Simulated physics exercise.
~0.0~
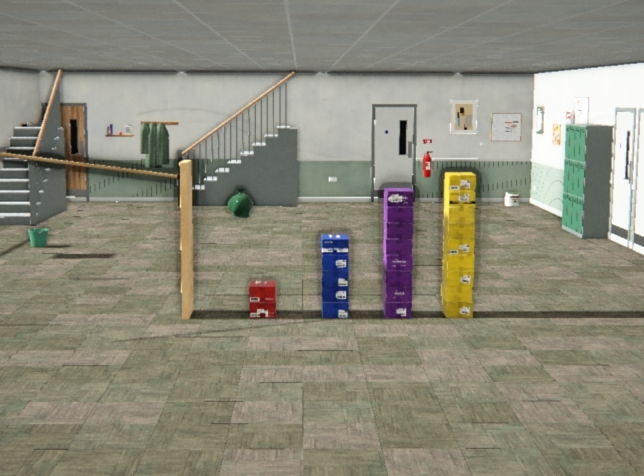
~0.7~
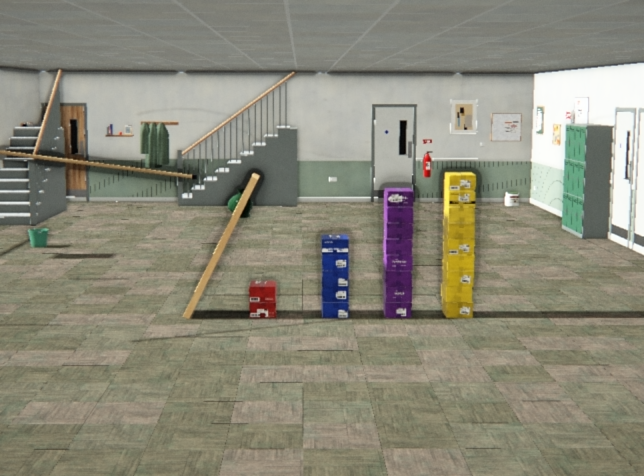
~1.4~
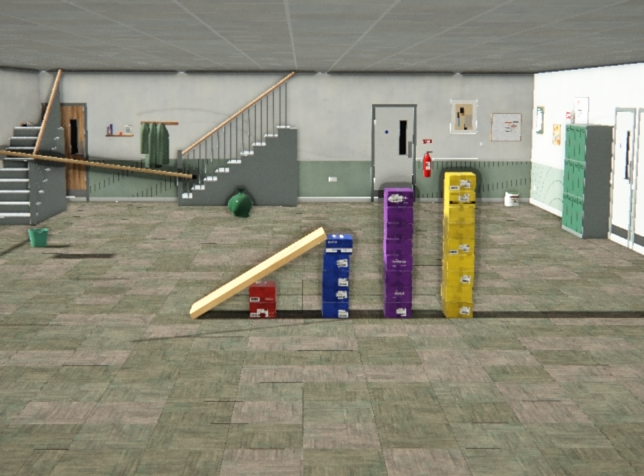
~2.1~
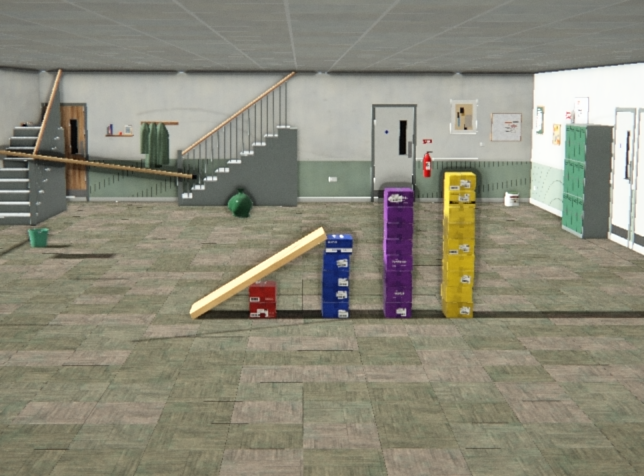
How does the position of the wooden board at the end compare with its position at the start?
At the start the board stands upright to the left of the red pile. At the end it leans to the right over the red pile, with its upper end against the blue pile.
